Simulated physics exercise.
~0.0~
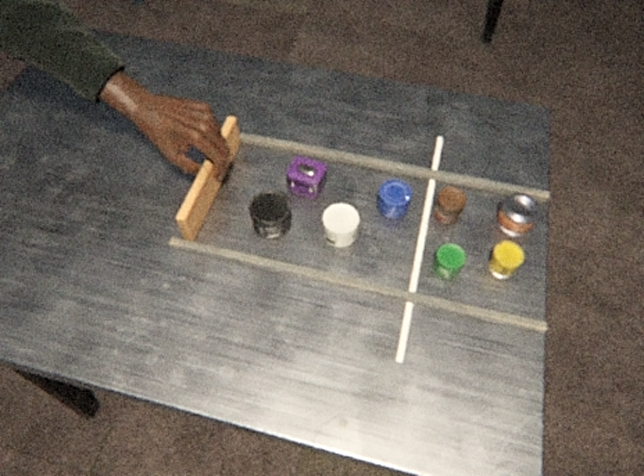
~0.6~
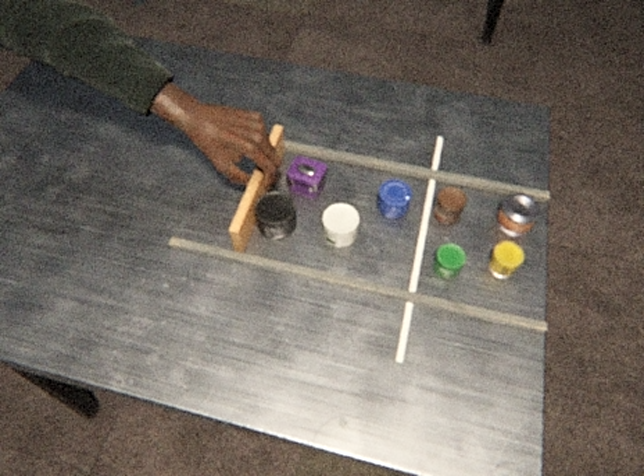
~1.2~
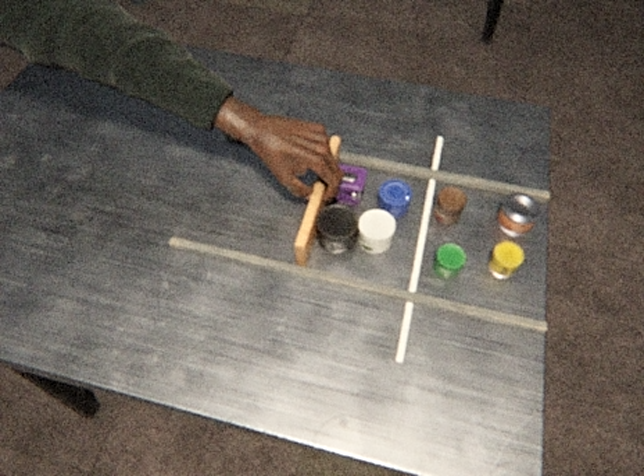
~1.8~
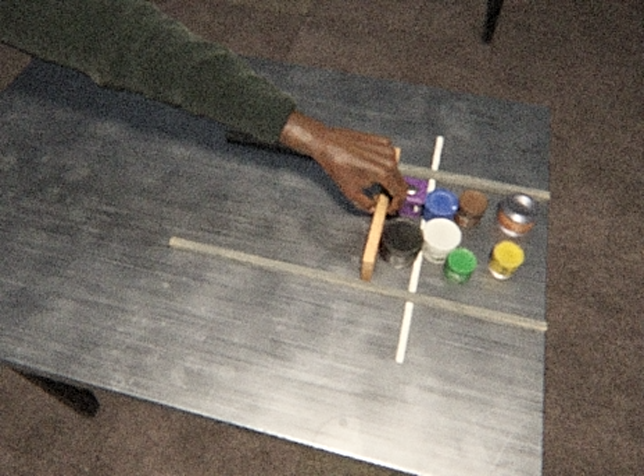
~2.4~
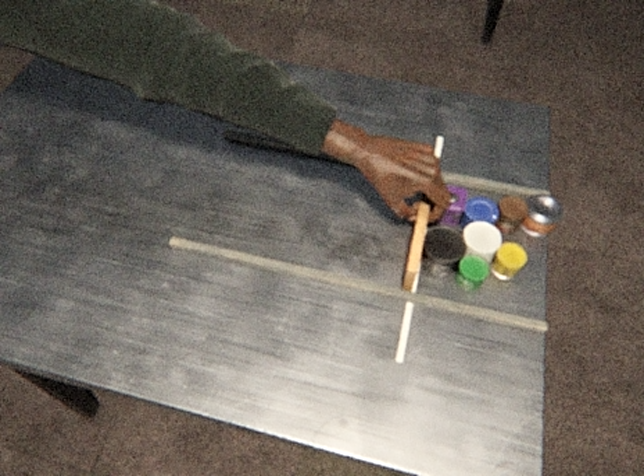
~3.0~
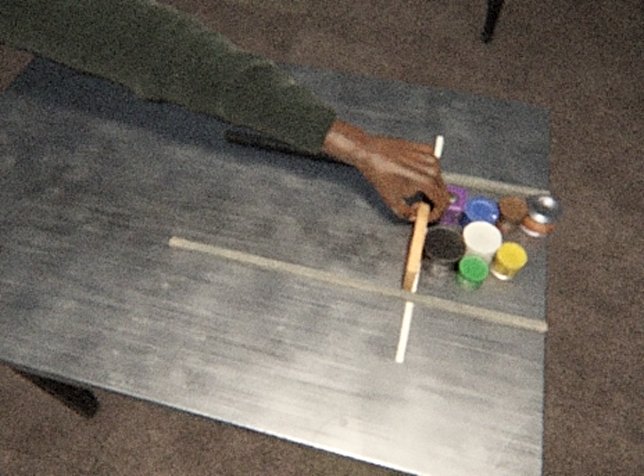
A hand in a dark green sleeve grips a wooden board and pushes it rightward across a dark grey tabletop, seen from above at an angle over a brown carpet. Between two pale rails sit a purple case, black and white tubs, a blue lid, and, beyond a white strip, brown, green, yellow and orange-and-silver containers. The board reaches the black tub, then gathers the purple case and white tub. The growing cluster pushes the blue, brown and green items along. The board halts at the strip, with everything bunched near the right edge, still on the table.
